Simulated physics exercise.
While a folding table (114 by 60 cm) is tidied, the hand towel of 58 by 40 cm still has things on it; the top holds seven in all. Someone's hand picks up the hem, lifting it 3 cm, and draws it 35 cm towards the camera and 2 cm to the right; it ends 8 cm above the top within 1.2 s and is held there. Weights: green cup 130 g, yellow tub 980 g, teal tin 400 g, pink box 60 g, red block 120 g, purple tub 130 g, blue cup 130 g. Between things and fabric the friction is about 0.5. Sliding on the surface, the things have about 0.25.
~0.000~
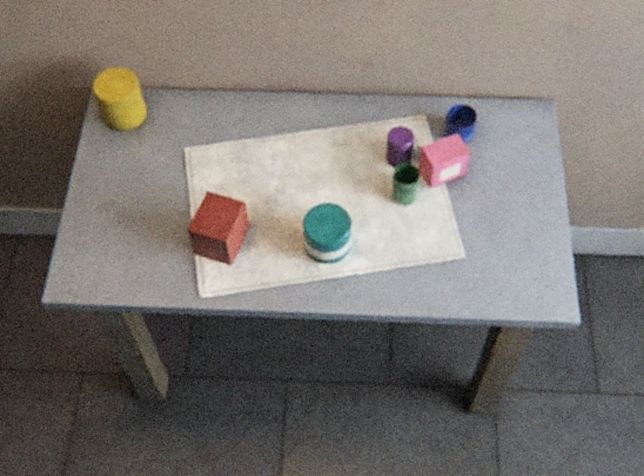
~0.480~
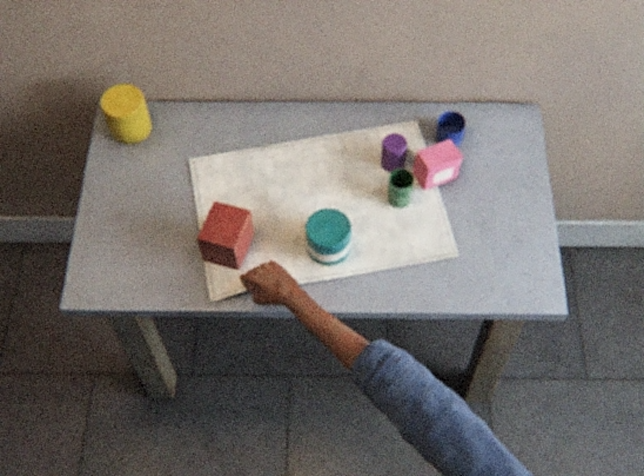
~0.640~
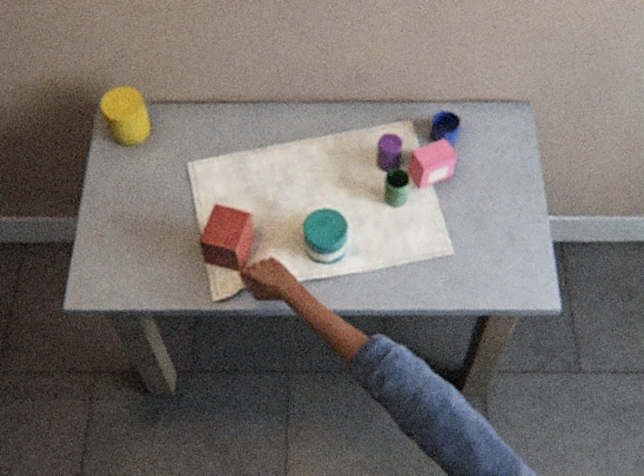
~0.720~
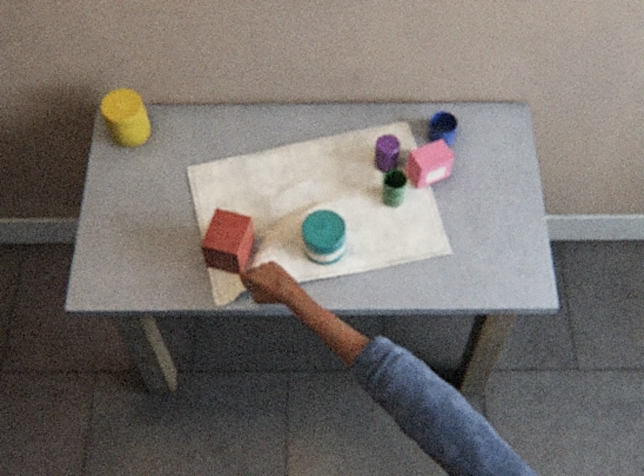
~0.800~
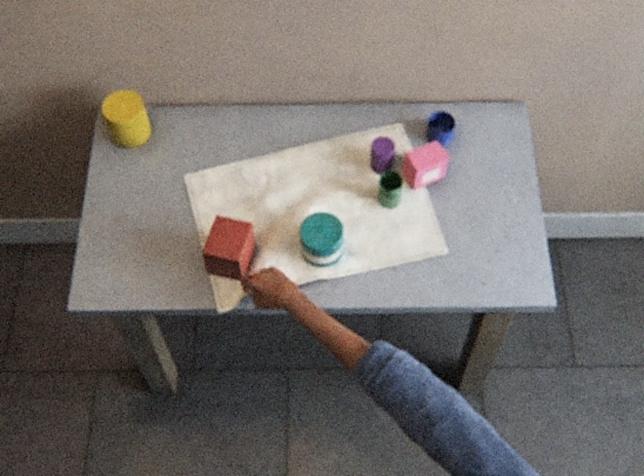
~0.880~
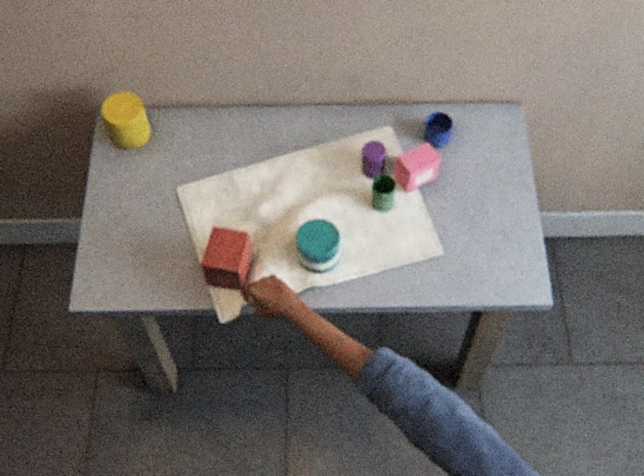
A hand in a blue sleeve grips the near edge of a cream cloth on a grey table and pulls it towards the camera, carrying the red block, teal tin, green cup, purple tub and pink box along.
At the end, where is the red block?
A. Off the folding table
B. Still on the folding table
A.
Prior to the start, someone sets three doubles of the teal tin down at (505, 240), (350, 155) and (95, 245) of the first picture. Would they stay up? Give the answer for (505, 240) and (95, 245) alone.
So the first copy ends up on top, while the second copy ends up on top.
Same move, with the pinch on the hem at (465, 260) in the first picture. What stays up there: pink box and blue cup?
Note - pink box: Off the top; blue cup: Still on top.
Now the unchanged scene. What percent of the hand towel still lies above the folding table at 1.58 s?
Share within the edges: Approx. 30 %.
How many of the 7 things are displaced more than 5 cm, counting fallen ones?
The answer is 5 of them.
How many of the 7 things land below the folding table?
Count recorded: 4.
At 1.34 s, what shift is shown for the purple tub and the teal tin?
Shift - purple tub 20 cm, teal tin 20 cm.
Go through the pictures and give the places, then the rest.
Red block (217, 216); hand towel corners (200, 298) (185, 149) (425, 115) (466, 258), in the first frame.
Hand towel corners (189, 160) (416, 121); grip (252, 290), in the second frame.
Red block (225, 227); hand towel corners (188, 163) (411, 121); grip (251, 286), in the third frame.
Red block (227, 231); hand towel corners (187, 168) (407, 122); grip (252, 290), in the fourth frame.
Purple tub (383, 146); green cup (391, 181); red block (227, 238); hand towel corners (184, 176) (401, 123); grip (252, 295), in the fifth frame.
Red block (226, 248); hand towel corners (177, 188) (390, 127) (444, 254); grip (252, 303), in the sixth frame.
At 1.1 s, 90 % of the hand towel is still over the top; red block 15 cm off its start, purple tub 11 cm off its start, teal tin 10 cm off its start.
At 1.3 s, 70 % of the hand towel is still over the top; red block on its side, 29 cm off its start, purple tub 21 cm off its start, teal tin 20 cm off its start.
At 1.6 s, 30 % of the hand towel is still over the top; red block over the edge, purple tub 37 cm off its start at (298, 253), green cup 35 cm off its start at (316, 289).
At 1.8 s, 0 % of the hand towel is still over the top; red block over the edge, green cup over the edge, purple tub over the edge.
At 3.4 s, 0 % of the hand towel is still over the top; red block over the edge, purple tub over the edge, green cup over the edge, teal tin over the edge.
